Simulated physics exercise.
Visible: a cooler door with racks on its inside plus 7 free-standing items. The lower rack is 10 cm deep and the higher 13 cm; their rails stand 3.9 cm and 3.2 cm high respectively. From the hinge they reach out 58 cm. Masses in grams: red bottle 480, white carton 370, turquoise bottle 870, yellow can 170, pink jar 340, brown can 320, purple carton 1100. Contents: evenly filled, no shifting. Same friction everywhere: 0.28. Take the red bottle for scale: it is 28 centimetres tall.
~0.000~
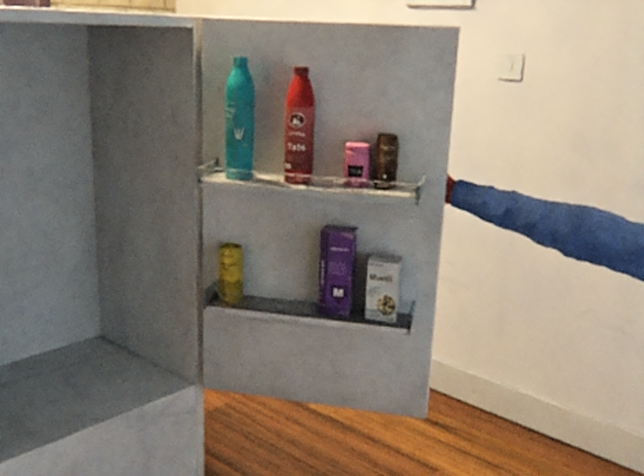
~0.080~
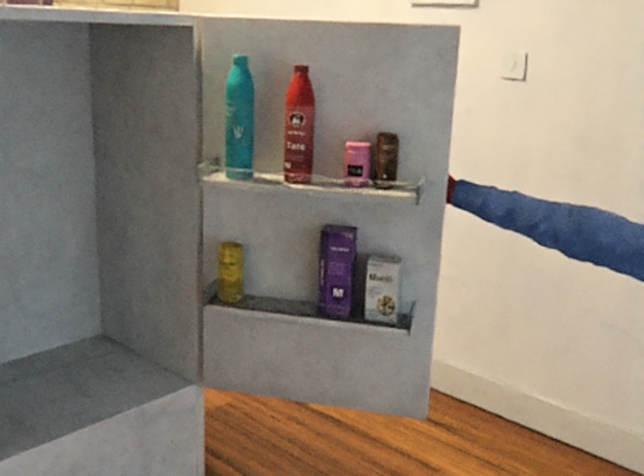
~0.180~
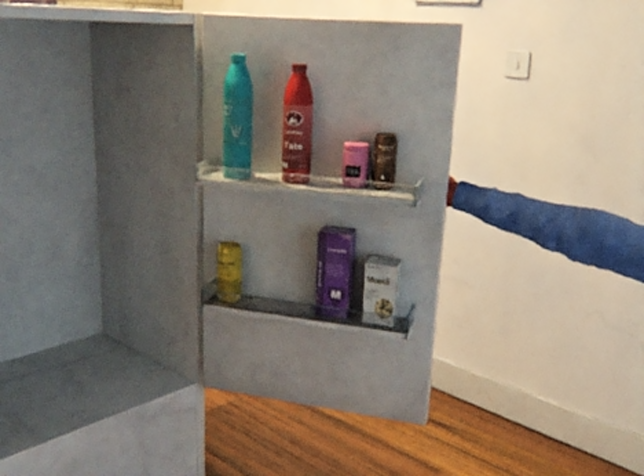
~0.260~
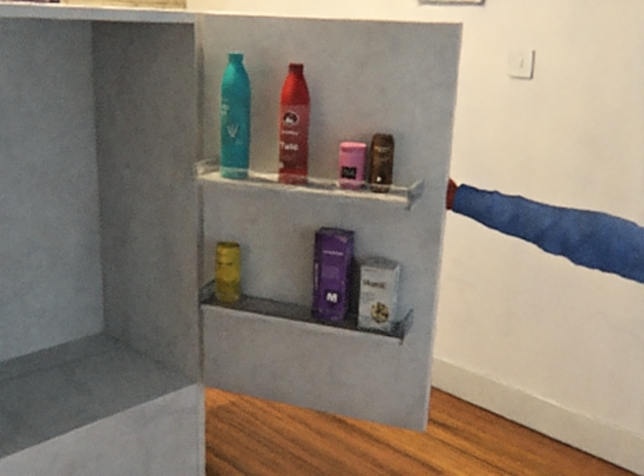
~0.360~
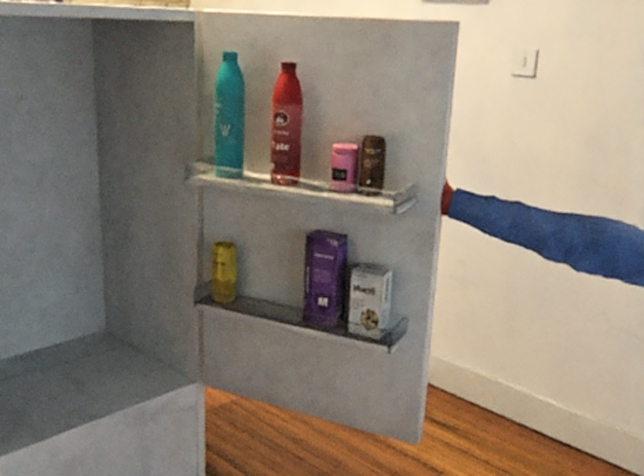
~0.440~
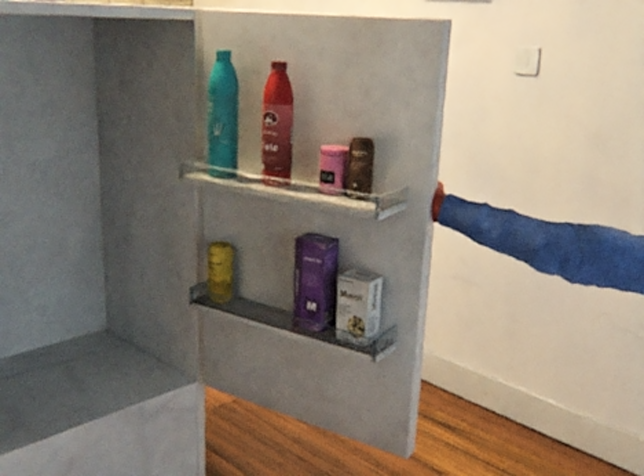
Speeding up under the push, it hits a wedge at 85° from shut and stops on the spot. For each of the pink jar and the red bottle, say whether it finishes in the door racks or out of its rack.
Pink jar: In; red bottle: In.
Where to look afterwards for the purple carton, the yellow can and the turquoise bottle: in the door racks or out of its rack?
Afterwards, the purple carton leaves its support, the yellow can stays on its support, and the turquoise bottle stays on its support.
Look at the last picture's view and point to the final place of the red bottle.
It comes to rest near (232, 126).
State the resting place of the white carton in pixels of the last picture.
About (294, 330).
By 0.74 s, door at 85°; pink jar tilted 6° near (268, 178); red bottle tilted 4° near (229, 126); white carton tilted 32°.
By 1.24 s, door at 85°; purple carton now out of its rack; pink jar 5 cm from its spot near (270, 179); red bottle 3 cm from its spot near (231, 126).
When it is over (2.1 s), out of its rack, purple carton; lying over in the door racks, white carton; not toppled but over 5 cm from the start, brown can; the other 4 within 5 cm of the start. In the last view, pink jar near (270, 179), red bottle near (232, 126).
